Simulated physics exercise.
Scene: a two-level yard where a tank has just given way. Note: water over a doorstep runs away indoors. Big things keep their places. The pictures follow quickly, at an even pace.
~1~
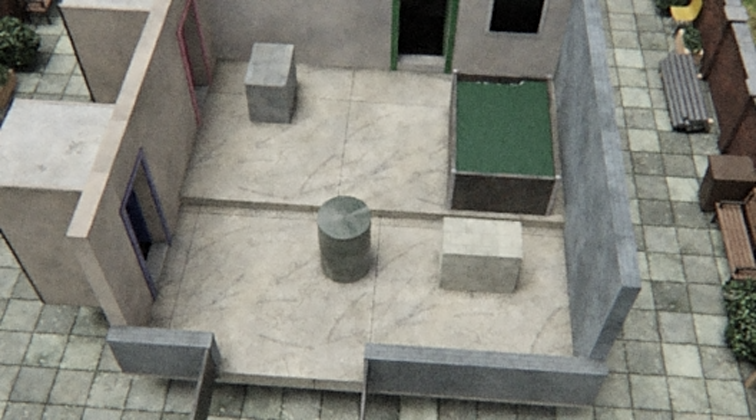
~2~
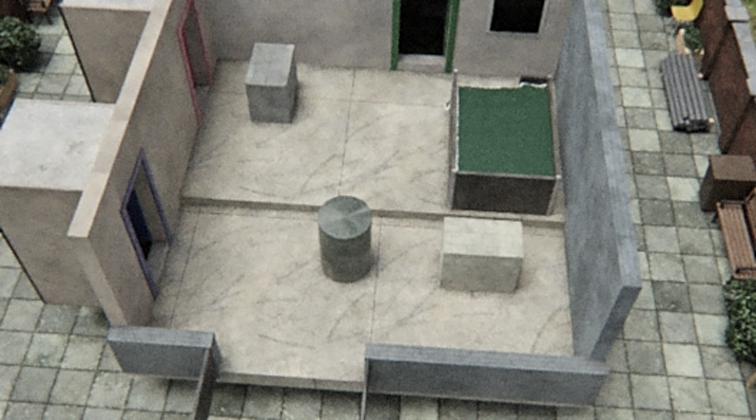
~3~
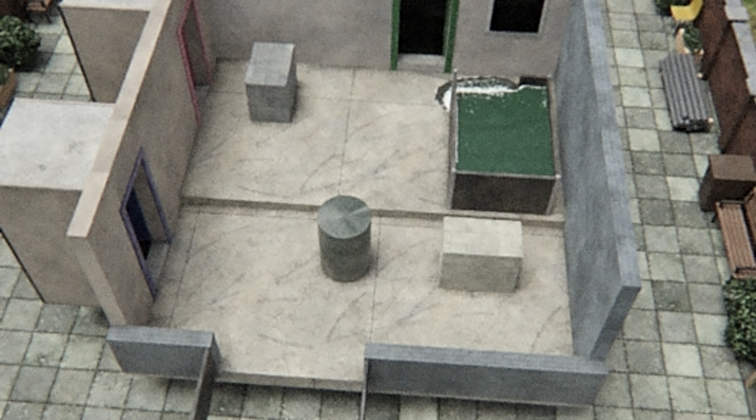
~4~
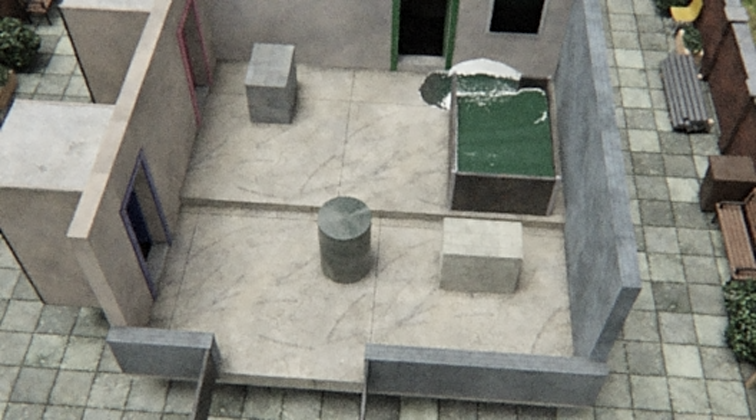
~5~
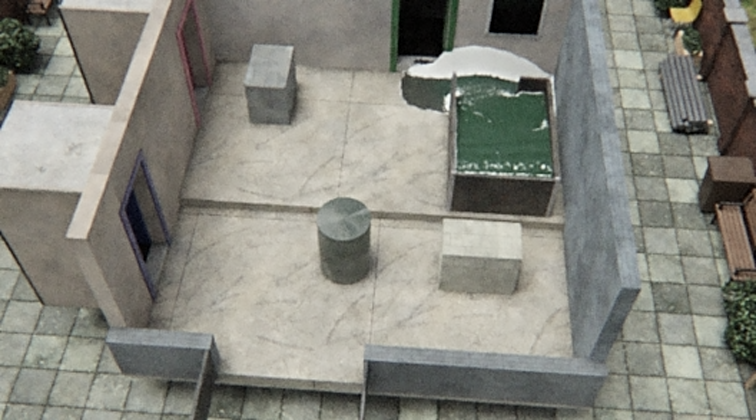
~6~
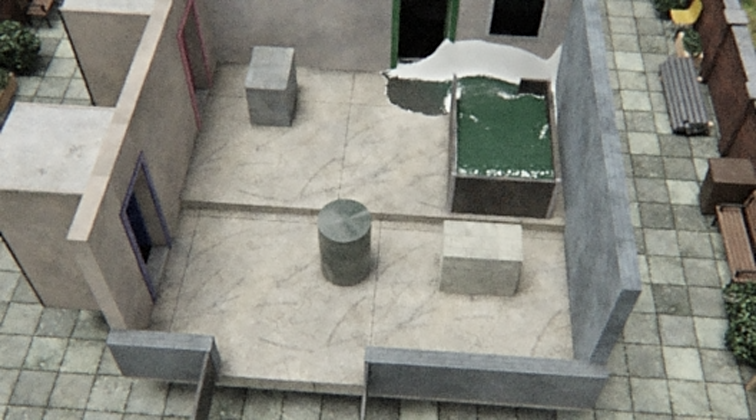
Water pours out the far side of the green tank and spreads across the pale floor.
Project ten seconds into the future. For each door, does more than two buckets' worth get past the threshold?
In the end the green door breaks the limit, the pink door breaks the limit, the blue door respects the limit.
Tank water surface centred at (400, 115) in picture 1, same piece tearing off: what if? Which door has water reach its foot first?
That would be the green one.
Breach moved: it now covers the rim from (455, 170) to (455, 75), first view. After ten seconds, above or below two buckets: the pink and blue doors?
Pink door: Exceeds it; blue door: Exceeds it.
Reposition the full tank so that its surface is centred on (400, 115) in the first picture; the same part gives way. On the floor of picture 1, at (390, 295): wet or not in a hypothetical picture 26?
Outcome at that point: Left alone.
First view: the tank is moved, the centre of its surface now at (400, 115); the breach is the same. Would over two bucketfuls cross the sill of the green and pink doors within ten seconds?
I'd say green overshoots the threshold while pink overshoots the threshold.
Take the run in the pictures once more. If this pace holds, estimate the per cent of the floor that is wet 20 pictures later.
About 60 per cent.
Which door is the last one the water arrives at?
Answer: The blue door.
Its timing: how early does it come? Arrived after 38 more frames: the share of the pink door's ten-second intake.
I get 60 per cent.
A moment on, water covers 15 % of the floor; the green door over two buckets in, the pink door not reached, the blue door not reached.
Next, water covers 30 % of the floor; the green door over two buckets in, the pink door not reached, the blue door not reached.
Then, water covers 60 % of the floor; the green door far over two buckets in, the pink door under two buckets in, the blue door not reached.
Later, water covers 90 % of the floor; the green door far over two buckets in, the pink door over two buckets in, the blue door wet at the sill, nothing in.
In the end, water covers 90 % of the floor; the green door far over two buckets in, the pink door over two buckets in, the blue door under two buckets in.
